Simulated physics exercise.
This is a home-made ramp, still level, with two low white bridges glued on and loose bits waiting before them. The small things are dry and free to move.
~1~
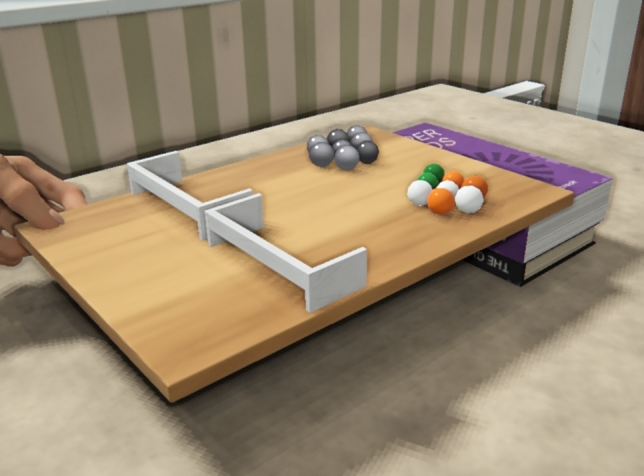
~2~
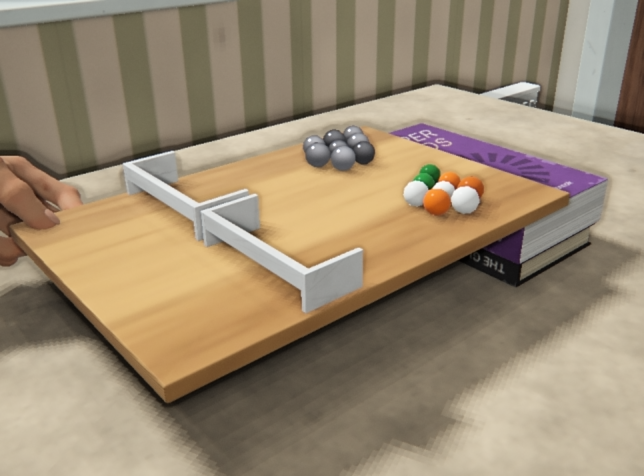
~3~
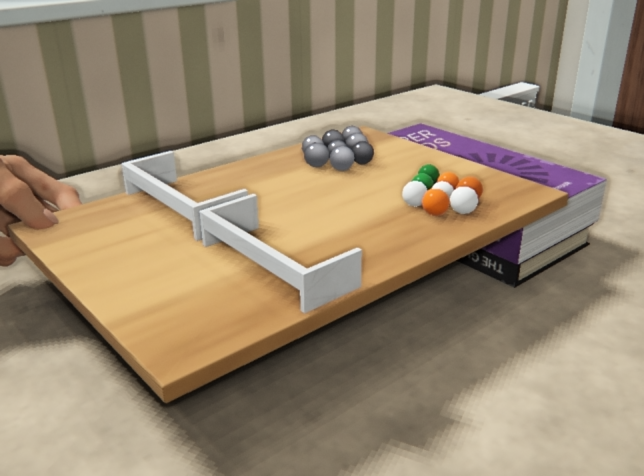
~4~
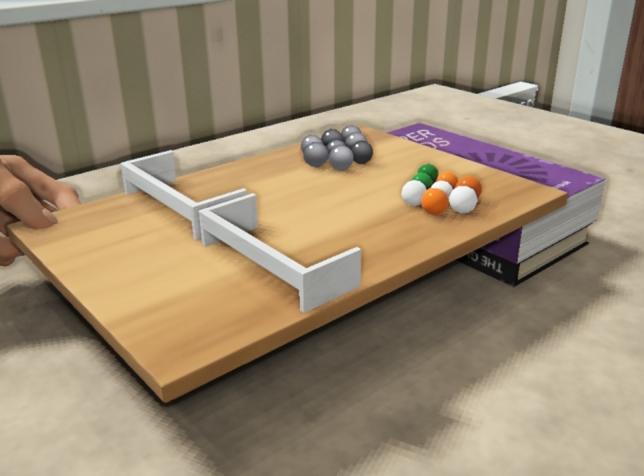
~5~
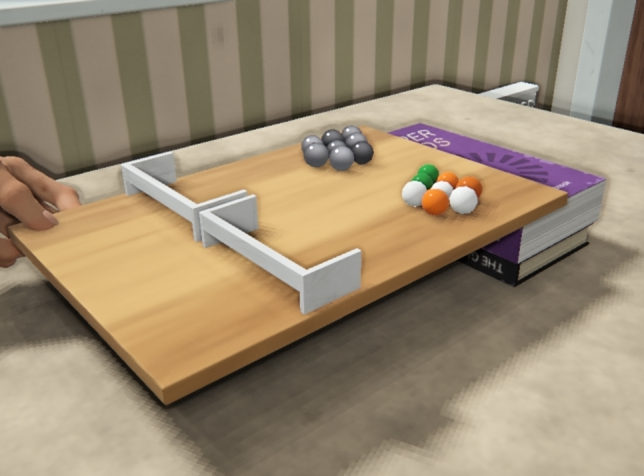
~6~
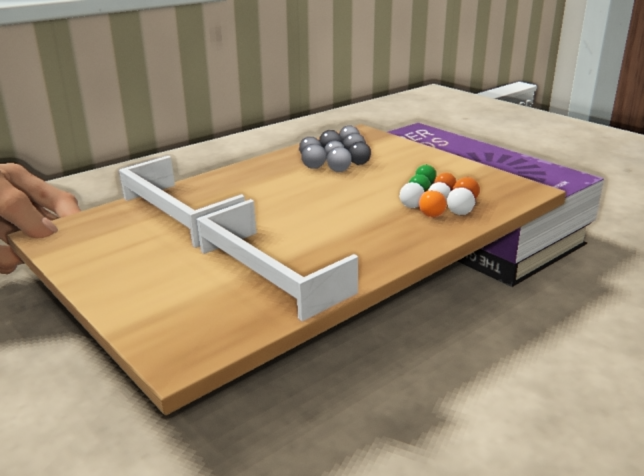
On a cloth-covered surface by a striped wall, a hand held the left end of a wooden board propped on books, then lowered it very slightly, while the grey and colored balls stayed clustered.
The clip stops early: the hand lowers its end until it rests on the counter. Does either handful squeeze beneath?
Near handful: It cannot fit through. Far handful: It cannot fit through.
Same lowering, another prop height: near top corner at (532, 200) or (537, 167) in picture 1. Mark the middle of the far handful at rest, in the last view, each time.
First near (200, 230), then near (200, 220).
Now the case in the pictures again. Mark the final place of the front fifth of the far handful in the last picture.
At about (180, 247).
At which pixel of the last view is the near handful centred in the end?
Near (270, 309).
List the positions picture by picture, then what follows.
In the first frame, held end of the board (178, 378), level; book pile (466, 182), about a quarter as high as the board is long; near handful (448, 192), a few gumballs; far handful (342, 150), a few steel balls; near gate (256, 247), its slot lower than a piece; far gate (165, 191), its slot lower than a piece.
In the second frame, held end of the board (174, 378), level; far handful (339, 151).
In the third frame, held end of the board (172, 378), level; near handful (442, 193).
In the fourth frame, held end of the board (171, 378), level; far handful (337, 150).
In the fifth frame, held end of the board (172, 380), level; near handful (442, 193).
In the sixth frame, held end of the board (171, 390), down by 2°; book pile (459, 182); near handful (439, 194), not moving; far handful (335, 151), not moving; near gate (248, 255); far gate (157, 197).
Then, 0.23 s later than the last frame, board sloping at 5°; near handful where it was; far handful where it was.
Then, 0.53 s later than the last frame, board sloping at 11°; near handful on its way down; far handful on its way down.
Then, 0.85 s later than the last frame, board resting at 12°; near handful has reached its gate; far handful has reached its gate.
When it is over, board resting at 12°; near handful gathered behind its gate; far handful gathered behind its gate.
